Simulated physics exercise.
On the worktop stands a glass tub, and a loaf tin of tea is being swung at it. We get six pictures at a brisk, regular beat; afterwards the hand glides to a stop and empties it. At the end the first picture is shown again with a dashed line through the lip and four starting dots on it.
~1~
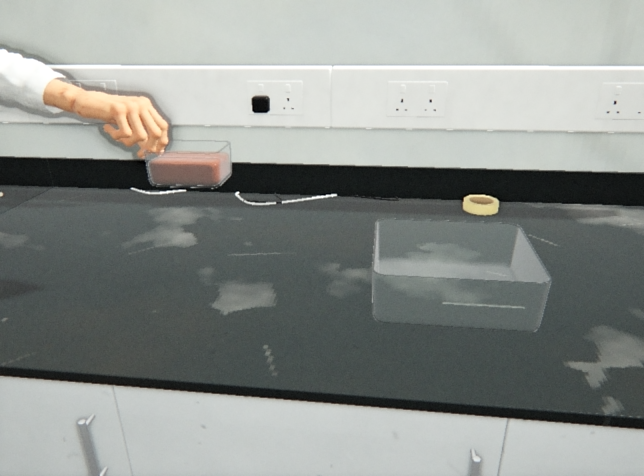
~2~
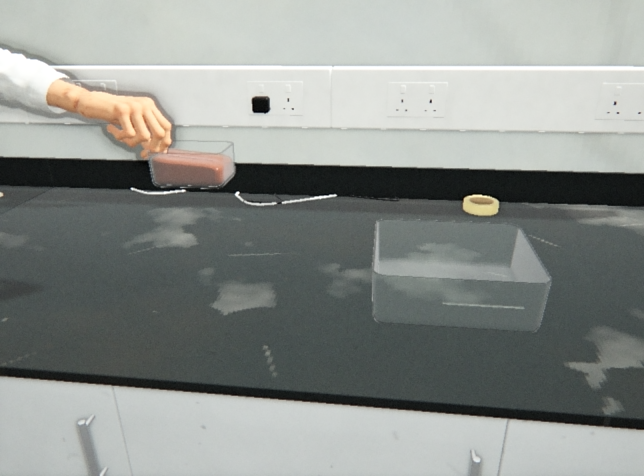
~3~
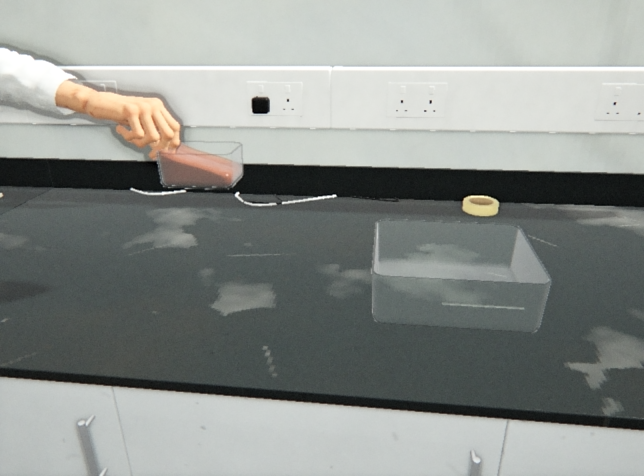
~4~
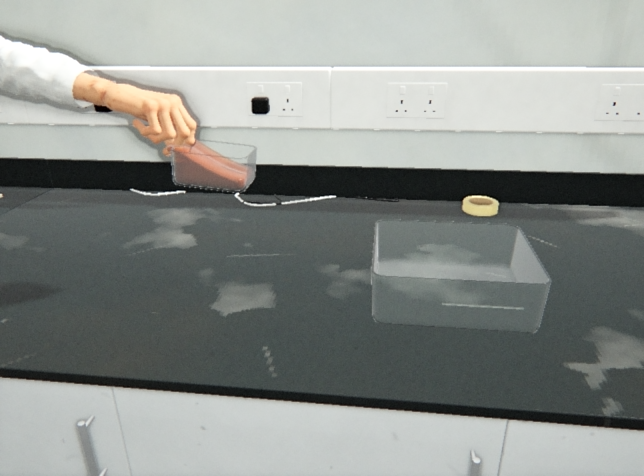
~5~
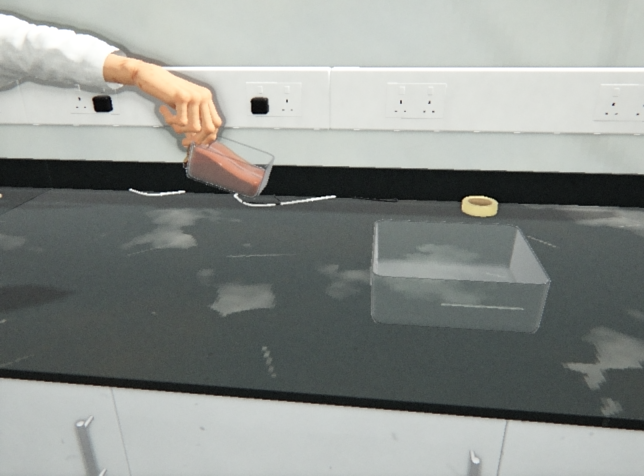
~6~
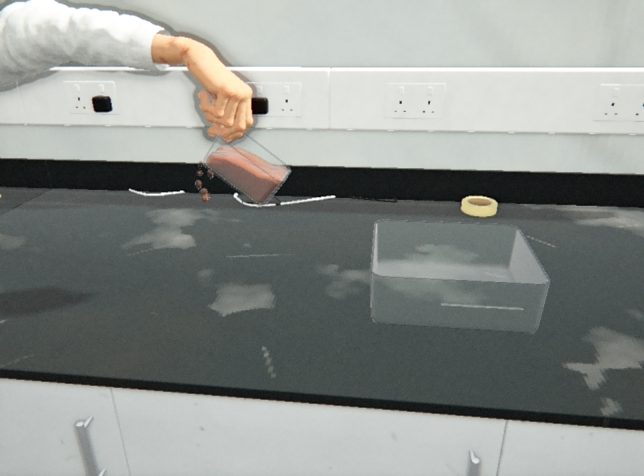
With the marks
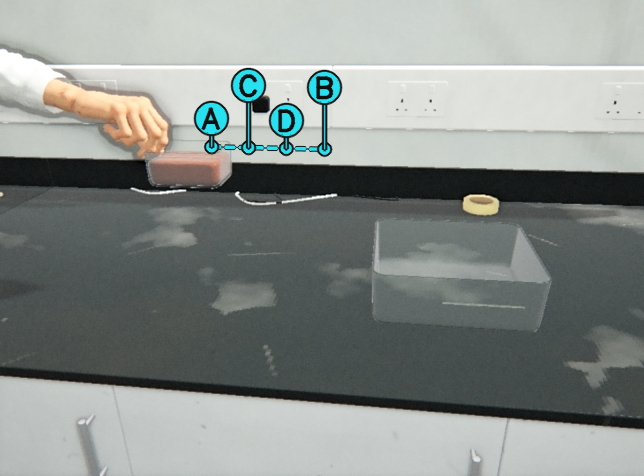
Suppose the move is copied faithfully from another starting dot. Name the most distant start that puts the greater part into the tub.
Place C just does it.
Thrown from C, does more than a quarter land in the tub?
Yes.
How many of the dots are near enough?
Three.
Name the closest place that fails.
Here it is place A.
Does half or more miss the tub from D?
No, that is safe.
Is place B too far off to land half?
No, not at all.
On the marked copy, A at (211, 146); B at (324, 149); C at (248, 147); D at (286, 148).
With A, about 18 % lands in the tub, 78 % falls short and 4 % goes beside or beyond.
With B, about 88 % lands in the tub, 5 % falls short and 6 % goes beside or beyond.
With C, about 71 % lands in the tub, 19 % falls short and 10 % goes beside or beyond.
With D, about 78 % lands in the tub, 7 % falls short and 15 % goes beside or beyond.
